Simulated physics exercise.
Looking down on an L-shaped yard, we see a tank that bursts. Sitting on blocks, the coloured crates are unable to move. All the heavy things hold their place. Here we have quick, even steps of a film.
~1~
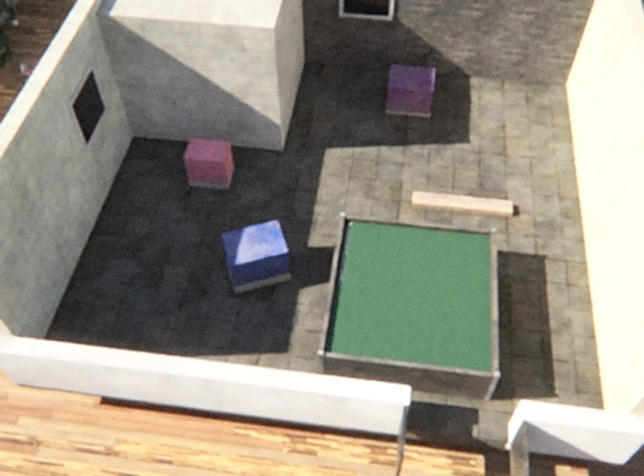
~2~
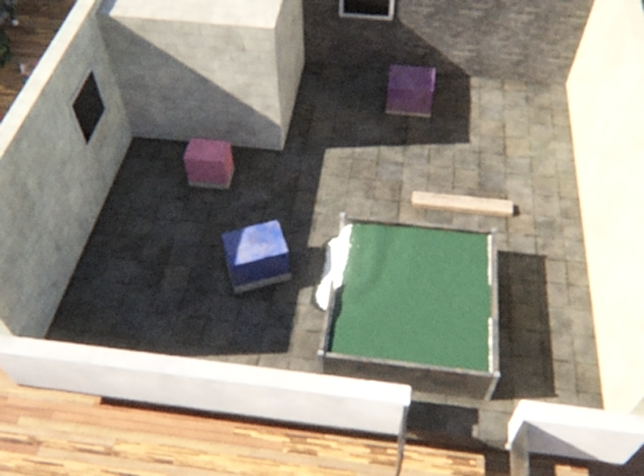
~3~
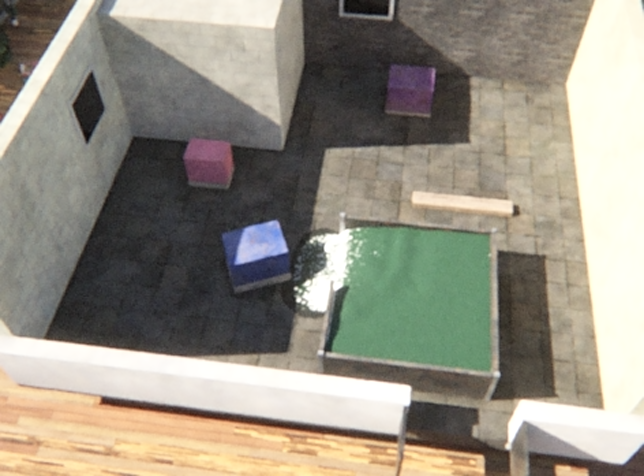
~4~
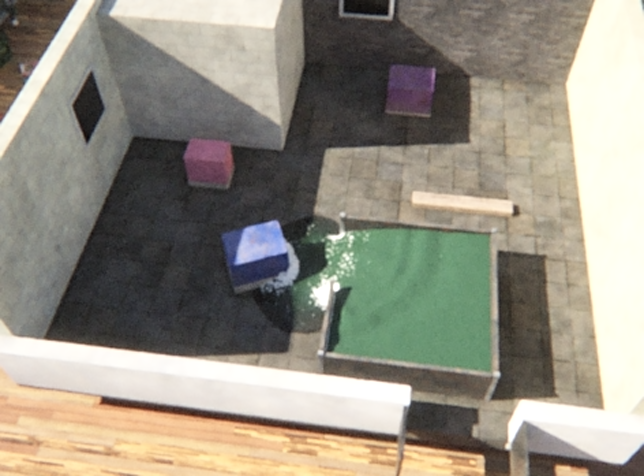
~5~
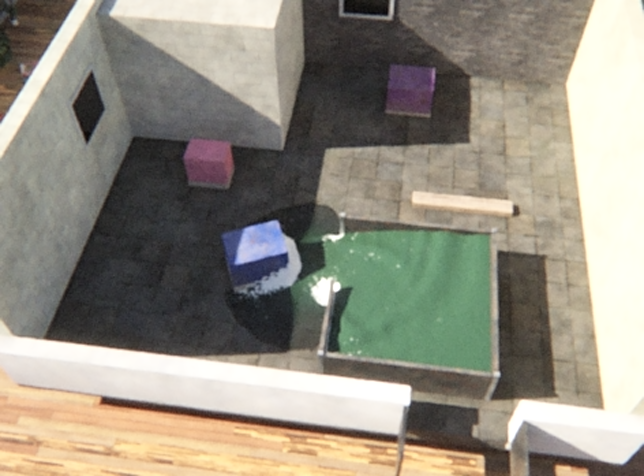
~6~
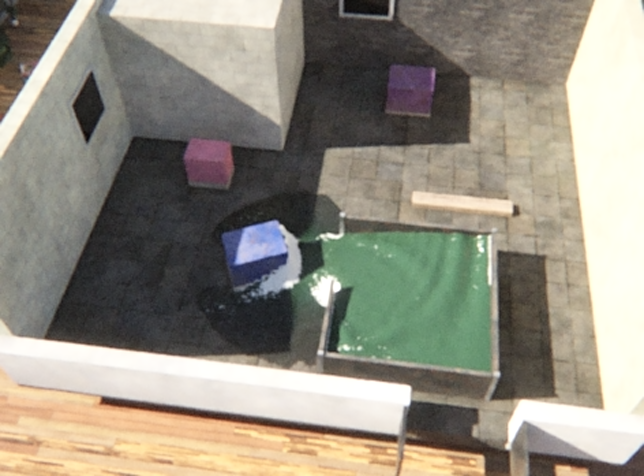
In an L-shaped walled yard, a green-topped tank burst on its left side, and water gushed out across the paving, reached the blue crate and spread around it while the crates stayed still.
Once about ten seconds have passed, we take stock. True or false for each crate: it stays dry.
Blue crate: False, it gets wet; pink crate: False, it gets wet; purple crate: False, it gets wet.
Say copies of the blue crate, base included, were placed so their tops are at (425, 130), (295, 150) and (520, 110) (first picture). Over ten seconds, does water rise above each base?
One after the other: Is spared, gets wet, is safe.
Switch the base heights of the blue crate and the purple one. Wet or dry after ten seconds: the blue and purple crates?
Well, the blue crate gets reached, and the purple crate stays unflooded.
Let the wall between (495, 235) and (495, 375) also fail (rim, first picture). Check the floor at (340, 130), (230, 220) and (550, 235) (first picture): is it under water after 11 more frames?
In the order given, the spots are not soaked, not soaked and swamped.
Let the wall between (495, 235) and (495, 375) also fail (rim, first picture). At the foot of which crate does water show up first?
Answer: The purple crate.
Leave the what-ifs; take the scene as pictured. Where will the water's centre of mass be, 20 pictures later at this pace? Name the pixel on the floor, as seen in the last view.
I'd place it roughly at (306, 266).
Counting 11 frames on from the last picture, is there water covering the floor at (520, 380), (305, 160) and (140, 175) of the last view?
Going through them in order, I'd say clear, drenched and drenched.
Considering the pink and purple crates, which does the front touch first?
That would be the crate marked pink.
A moment on, water covers 20 % of the floor; the blue crate water round its plinth, the pink crate water round its plinth, the purple crate not reached.
Next, water covers 40 % of the floor; the blue crate water round its plinth, the pink crate water round its plinth, the purple crate not reached.
Then, water covers 50 % of the floor; the blue crate water round its plinth, the pink crate water round its plinth, the purple crate water round its plinth.
Later, water covers 65 % of the floor; the blue crate water round its plinth, the pink crate water round its plinth, the purple crate water round its plinth.
In the end, water covers 85 % of the floor; the blue crate was topped, the pink crate was topped, the purple crate was topped.
